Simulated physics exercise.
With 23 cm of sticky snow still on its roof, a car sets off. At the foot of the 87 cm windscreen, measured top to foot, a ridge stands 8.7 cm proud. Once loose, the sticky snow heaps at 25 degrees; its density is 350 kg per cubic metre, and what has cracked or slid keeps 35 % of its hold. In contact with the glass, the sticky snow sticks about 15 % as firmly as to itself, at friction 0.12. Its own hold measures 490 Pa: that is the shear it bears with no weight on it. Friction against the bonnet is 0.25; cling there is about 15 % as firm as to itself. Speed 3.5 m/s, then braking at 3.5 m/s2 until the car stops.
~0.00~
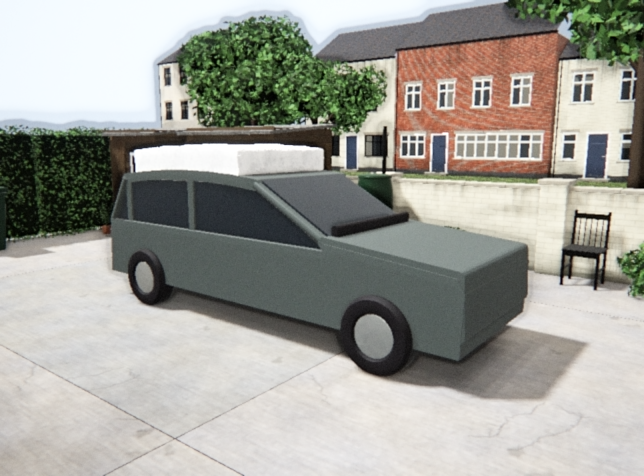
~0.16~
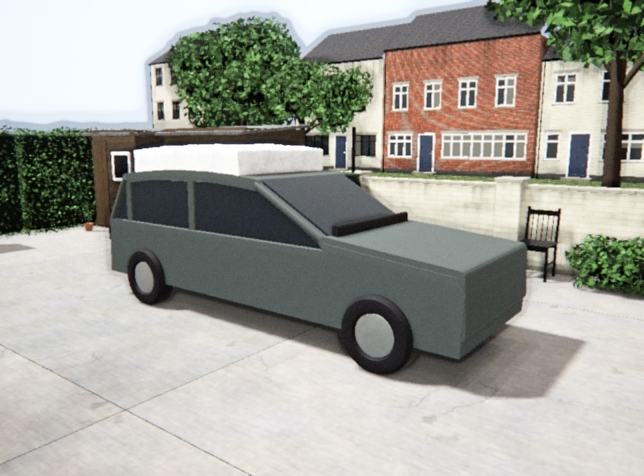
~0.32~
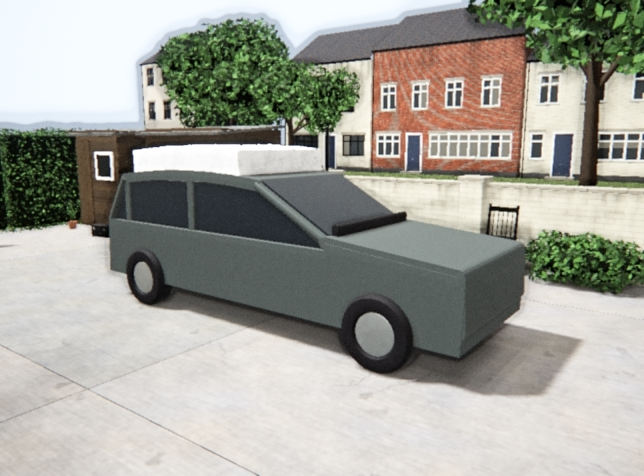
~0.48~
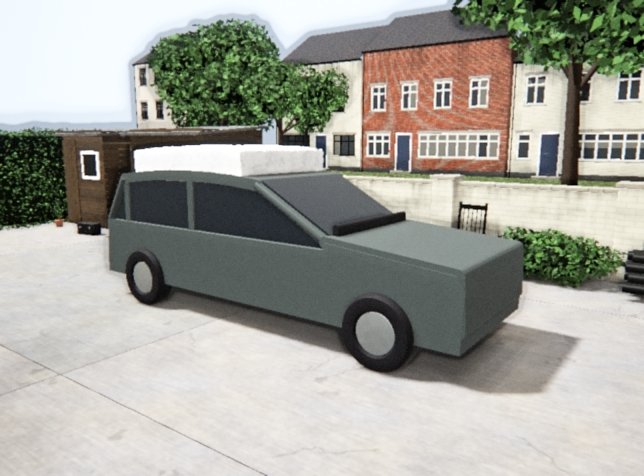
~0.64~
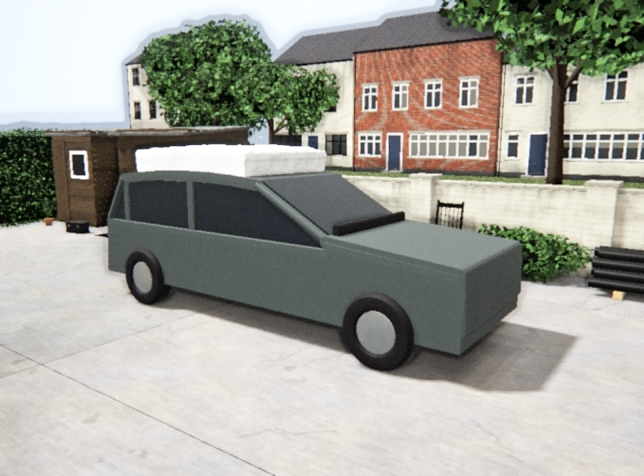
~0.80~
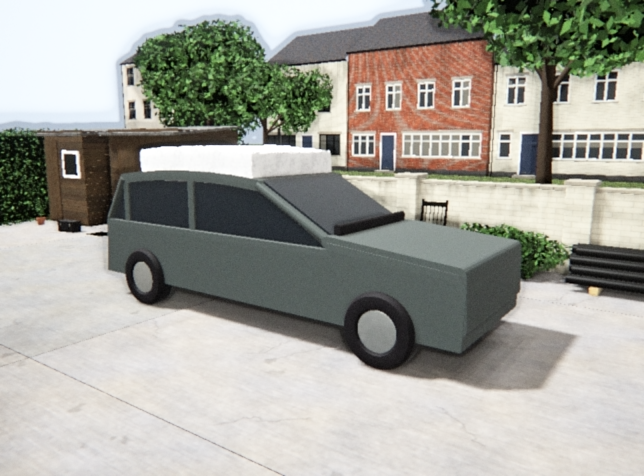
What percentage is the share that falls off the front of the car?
3 %.
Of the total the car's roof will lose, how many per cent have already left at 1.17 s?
I'd put it near 50 per cent.
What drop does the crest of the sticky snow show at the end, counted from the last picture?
The gap comes to some 0 centimetres.
After 1.17 s, 87 % of the snow is on the roof, 13 % on the glass, none on the bonnet and none has gone off the nose.
After 1.62 s, 72 % of the snow is on the roof, 23 % on the glass, 6 % on the bonnet and none has gone off the nose.
After 2.06 s, 71 % of the snow is on the roof, 20 % on the glass, 8 % on the bonnet and none has gone off the nose.
After 2.50 s, 72 % of the snow is on the roof, 20 % on the glass, 8 % on the bonnet and none has gone off the nose.
After 3.50 s, at the end, 71 % of the snow is on the roof, 20 % on the glass, 6 % on the bonnet and 3 % has gone off the nose.
